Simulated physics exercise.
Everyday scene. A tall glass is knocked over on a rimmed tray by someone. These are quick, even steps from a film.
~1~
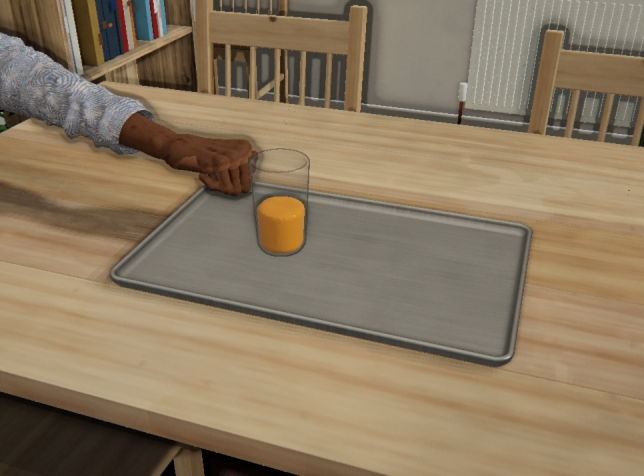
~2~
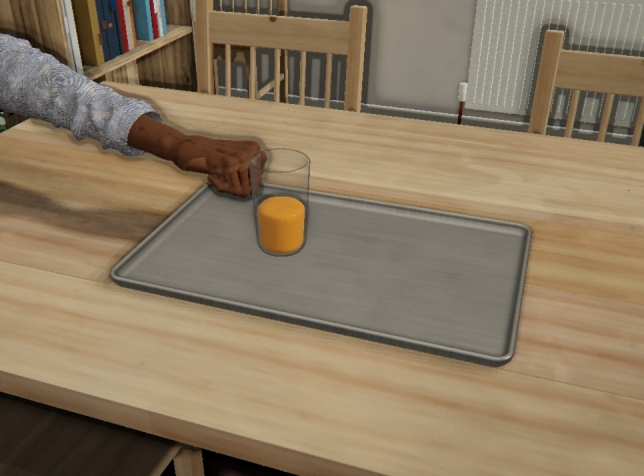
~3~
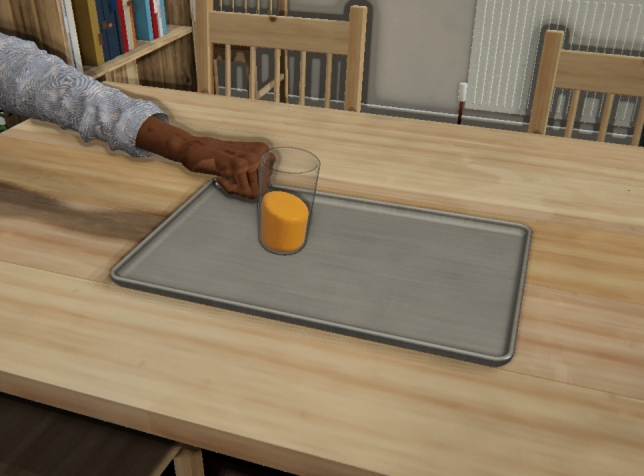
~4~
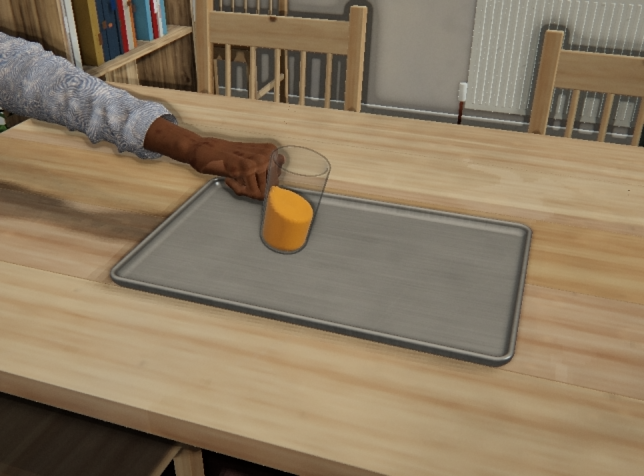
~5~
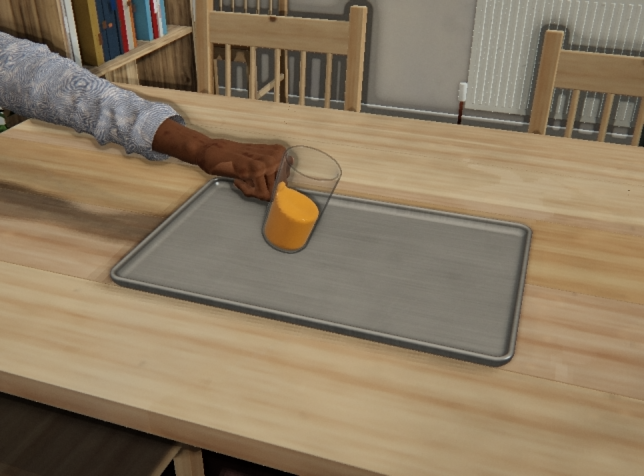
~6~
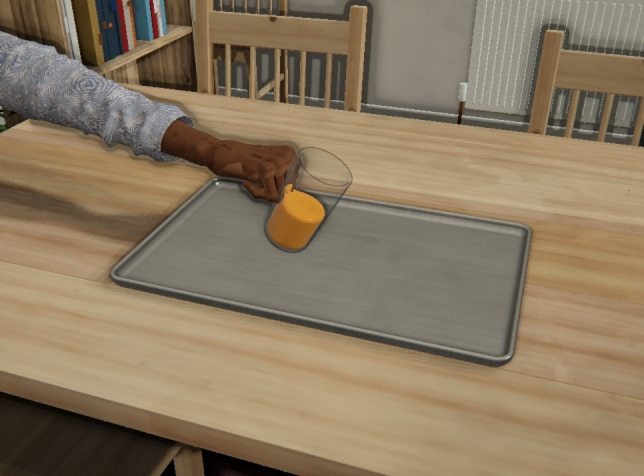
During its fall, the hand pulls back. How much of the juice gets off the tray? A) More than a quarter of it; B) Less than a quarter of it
(A) More than a quarter of it.
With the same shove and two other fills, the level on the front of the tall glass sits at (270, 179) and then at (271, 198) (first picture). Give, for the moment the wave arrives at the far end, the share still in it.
I'd say roughly 50 in a hundred, and then roughly 60 in a hundred.
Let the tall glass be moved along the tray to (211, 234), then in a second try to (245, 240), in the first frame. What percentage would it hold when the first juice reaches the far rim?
Around 35 per cent first, then around 45 per cent.
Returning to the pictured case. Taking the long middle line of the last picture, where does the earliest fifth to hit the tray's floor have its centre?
I'd mark it somewhere close to pixel (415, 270).
A moment on, the tall glass lies on its side and 100 per cent is in the glass, 0 on the tray and 0 above or beyond its rim.
Next, the tall glass lies on its side and 68 per cent is in the glass, 19 on the tray and 14 above or beyond its rim.
Then the tall glass lies on its side and 34 per cent is in the glass, 49 on the tray and 16 above or beyond its rim.
Later the tall glass lies on its side and 20 per cent is in the glass, 40 on the tray and 40 above or beyond its rim.
In the end 61 per cent is held by tray and glass, 39 is off the tray.
